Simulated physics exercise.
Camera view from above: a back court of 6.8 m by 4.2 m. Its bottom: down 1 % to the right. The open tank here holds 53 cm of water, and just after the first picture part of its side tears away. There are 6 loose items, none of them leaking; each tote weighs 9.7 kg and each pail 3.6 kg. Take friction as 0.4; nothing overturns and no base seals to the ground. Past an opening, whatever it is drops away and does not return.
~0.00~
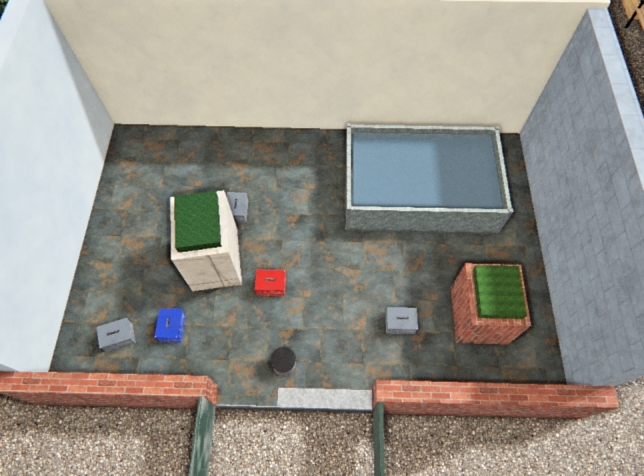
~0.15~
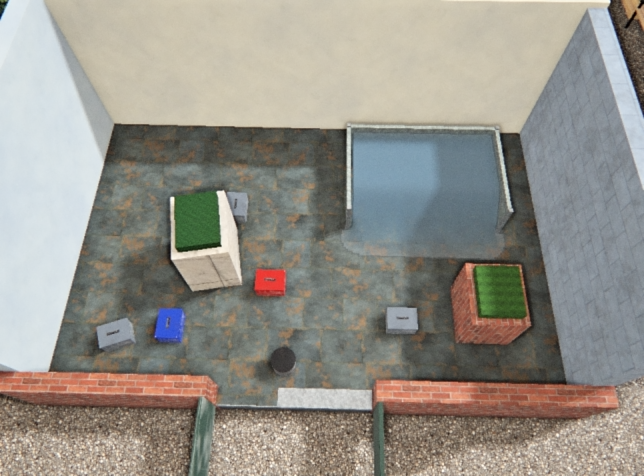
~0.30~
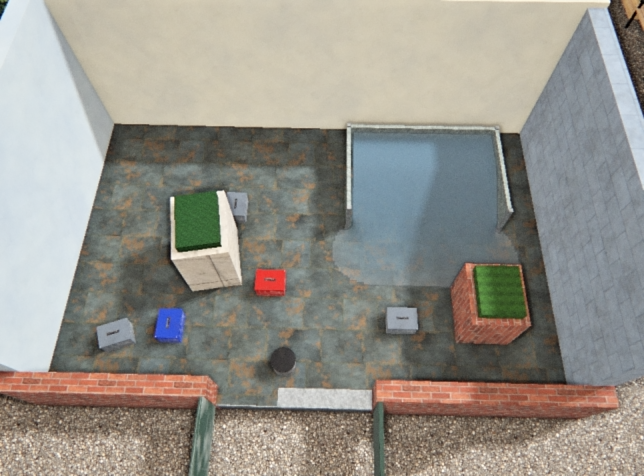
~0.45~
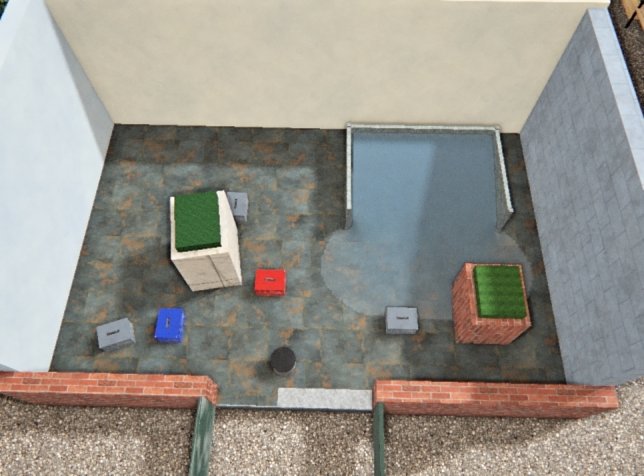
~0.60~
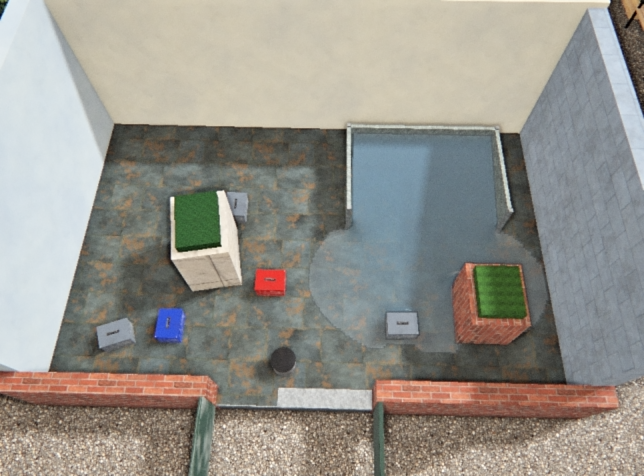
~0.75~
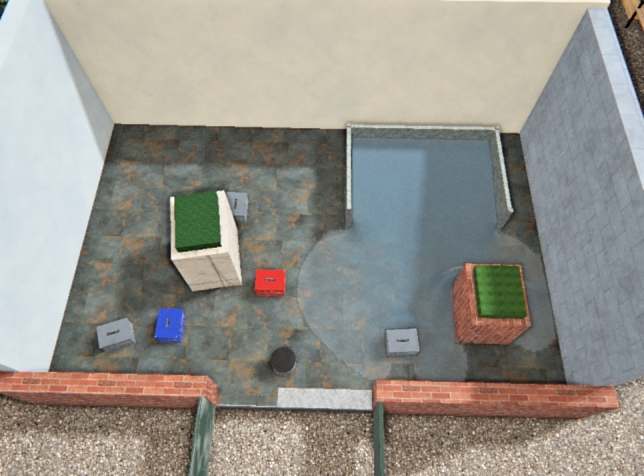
We see a walled yard from above as the front side of a water tank opens and water spreads across the tiled floor, surrounding a brick planter and slightly shifting a grey box, while the red and blue boxes stay put.
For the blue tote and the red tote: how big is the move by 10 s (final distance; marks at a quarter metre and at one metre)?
Final positions: The blue tote stays near its start, the red tote stays near its start.
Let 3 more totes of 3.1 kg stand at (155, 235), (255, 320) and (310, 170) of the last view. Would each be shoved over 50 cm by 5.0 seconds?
Result, in listed order: Not exceeded / exceeded / not exceeded.
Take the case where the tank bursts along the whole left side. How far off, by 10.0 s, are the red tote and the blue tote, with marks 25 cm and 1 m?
Outcome - red tote: Long-distance displacement, blue tote: Long-distance displacement.
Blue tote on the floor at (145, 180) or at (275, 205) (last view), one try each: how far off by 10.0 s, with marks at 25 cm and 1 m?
One after the other: It stays more or less still, and then it stays more or less still.
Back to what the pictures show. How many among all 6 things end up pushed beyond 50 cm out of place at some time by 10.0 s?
My count gives 2.
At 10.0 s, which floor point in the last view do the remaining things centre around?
Around (203, 289).
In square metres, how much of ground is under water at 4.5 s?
Near 18 m2 in all.
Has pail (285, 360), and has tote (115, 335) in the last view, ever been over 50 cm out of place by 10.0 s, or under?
Taking them in order: Exceeded and fell shy.
After 2.0 s the blue tote is near (168, 323), 0.0 m from its start, aground; the red tote is near (270, 280), 0.0 m from its start, aground; 2 of 6 are out; 0 afloat.
After 4.5 s the blue tote is near (168, 323), 0.0 m from its start, aground; the red tote is near (270, 280), 0.0 m from its start, aground; 2 of 6 are out; 0 afloat.
After 7.0 s the blue tote is near (168, 323), 0.0 m from its start, aground; the red tote is near (270, 280), 0.0 m from its start, aground; 2 of 6 are out; 0 afloat.
After 10.0 s the blue tote is near (168, 323), 0.0 m from its start, aground; the red tote is near (270, 280), 0.0 m from its start, aground; 2 of 6 are out; 0 afloat.
